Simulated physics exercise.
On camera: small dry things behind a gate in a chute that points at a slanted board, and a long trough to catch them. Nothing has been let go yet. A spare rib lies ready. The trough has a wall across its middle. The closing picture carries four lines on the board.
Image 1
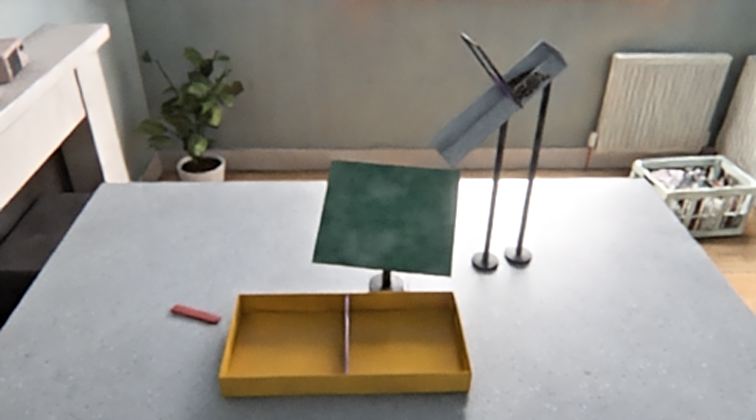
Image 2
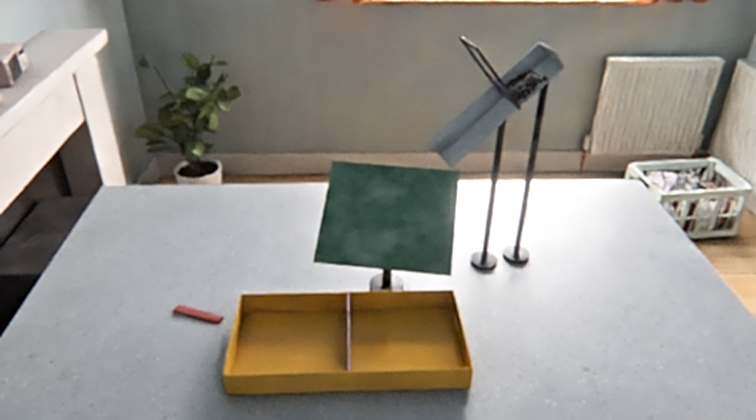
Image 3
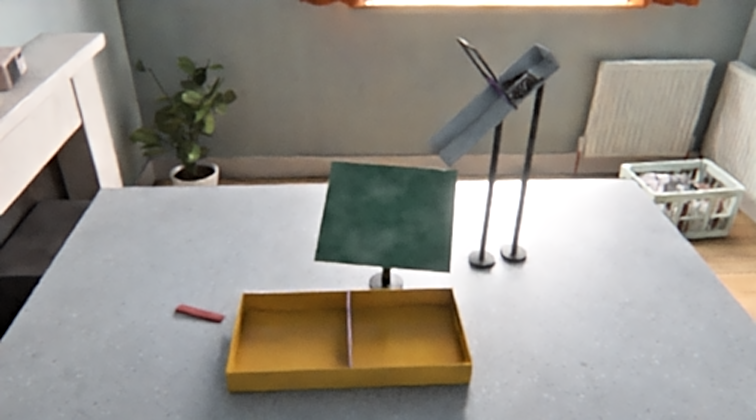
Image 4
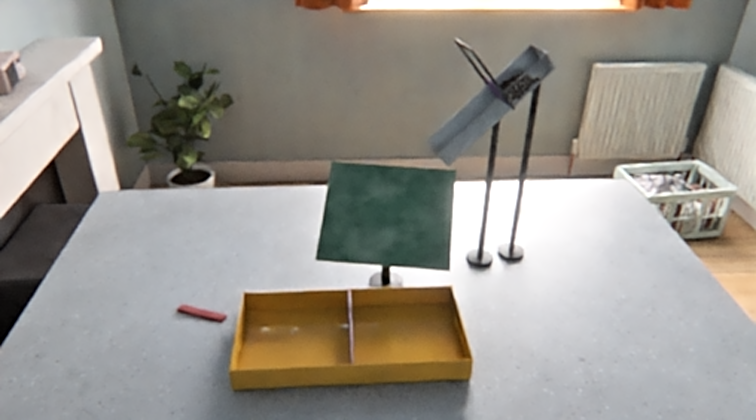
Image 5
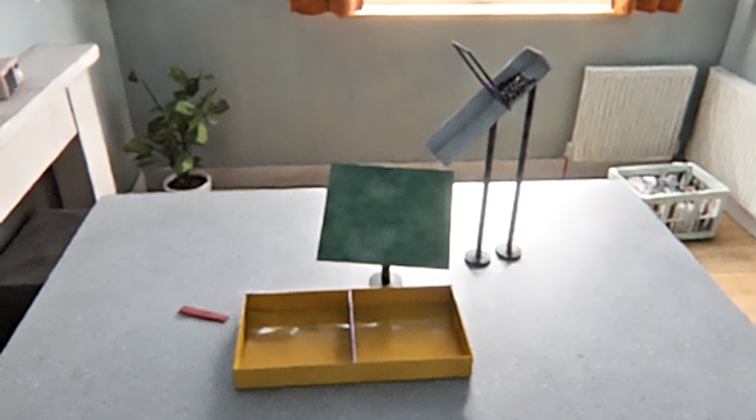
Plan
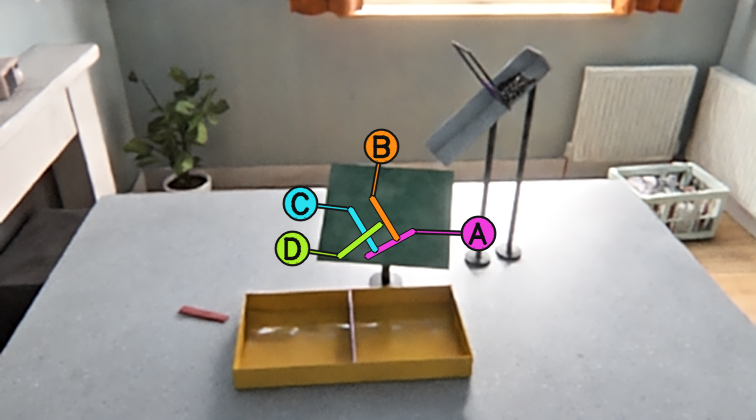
The footage shows a raised grey chute on two dark posts, a slanted green board and a divided yellow trough beside a small red strip, all staying still while the view shifts slightly, revealing more of orange curtains behind.
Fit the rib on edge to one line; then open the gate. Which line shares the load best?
Line D.
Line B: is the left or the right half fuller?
The right half.
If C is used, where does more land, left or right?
More lands on the right.
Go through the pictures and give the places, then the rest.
The first picture shows load behind the gate at (522, 84), chocolate balls; lip of the chute at (446, 161), sloping fairly steeply.
The second picture shows middle of the board at (389, 215), tilted fairly steeply; middle of its low edge at (381, 269); of its high edge at (395, 166).
The third picture shows front corners of the trough at (226, 372) and (472, 364); front end of its middle wall at (351, 368); gate still shut at (495, 84).
The fourth picture shows middle of the load at (513, 86); lip at (442, 160).
The fifth picture shows middle of the load at (510, 88); lip at (440, 161).
On the marked copy, line A from (412, 231) to (367, 256); line B from (372, 198) to (396, 238); line C from (350, 209) to (375, 249); line D from (379, 224) to (339, 256).
With A, of what is caught, nearly all in the left half, a stray few in the right.
With B, of what is caught, a stray few in the left half, nearly all in the right.
With C, of what is caught, a stray few in the left half, nearly all in the right.
With D, of what is caught, about two thirds in the left half, about a third in the right.
